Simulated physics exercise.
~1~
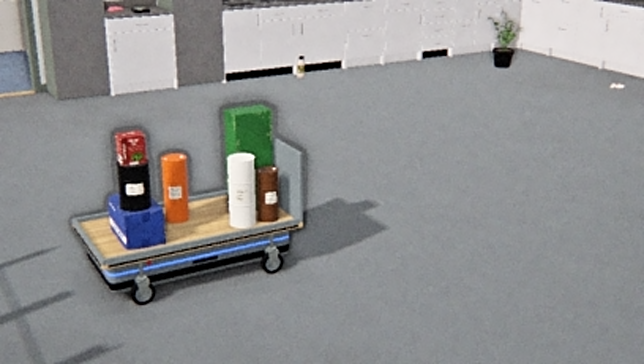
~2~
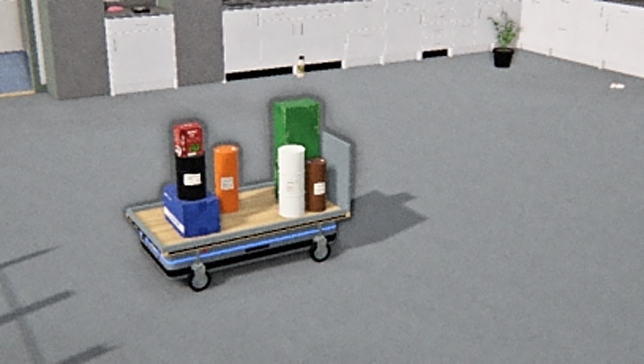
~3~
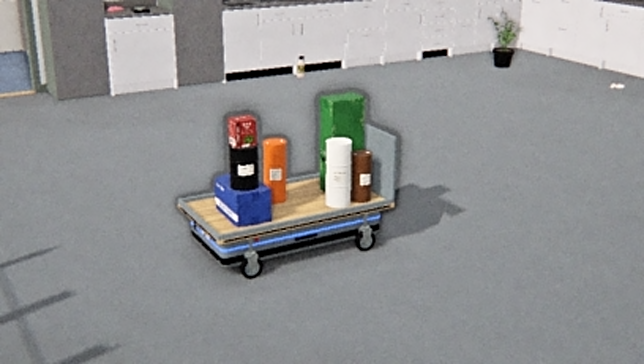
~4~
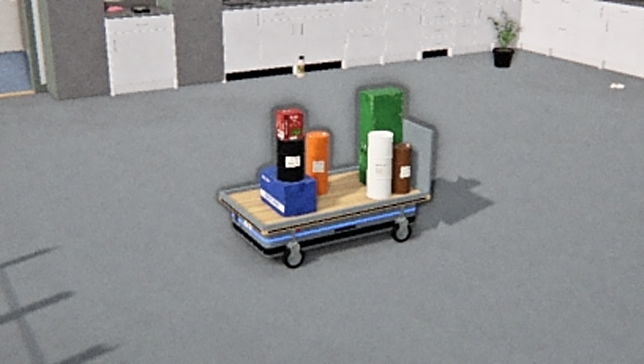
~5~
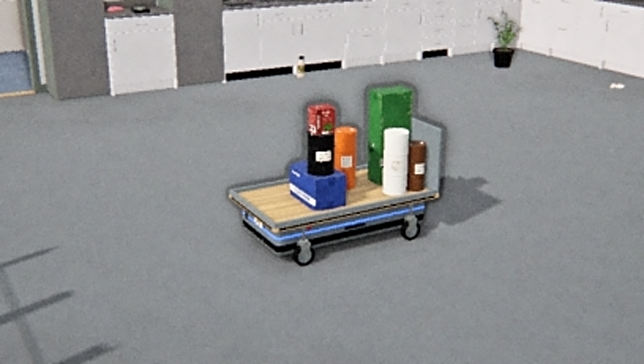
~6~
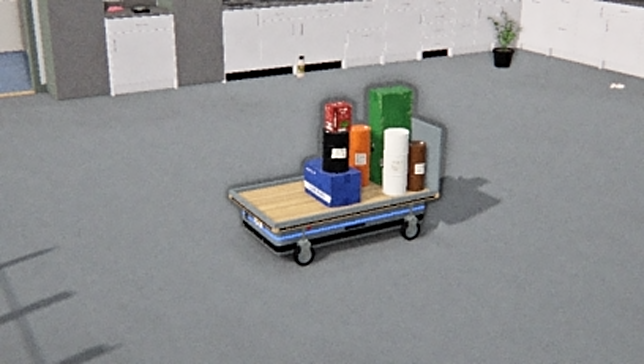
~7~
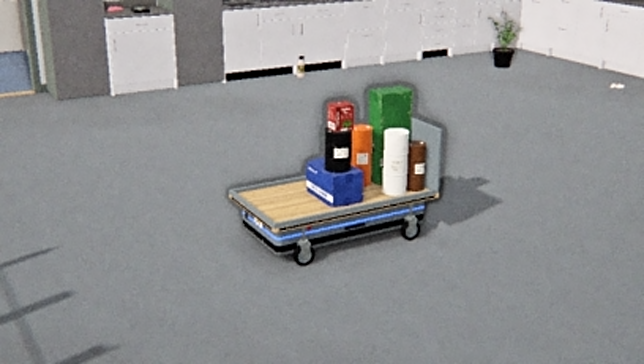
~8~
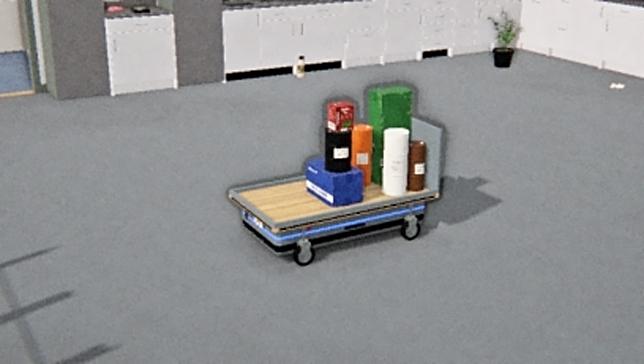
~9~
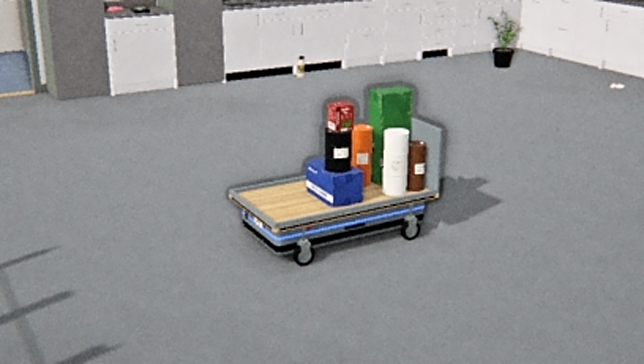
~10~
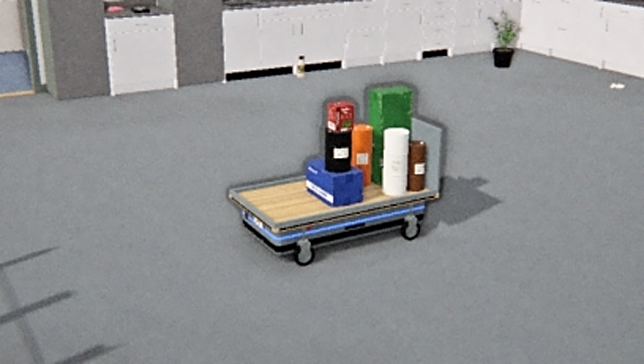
On a gray floor, a loaded cart rolls right and stops as some items slide forward, upright.
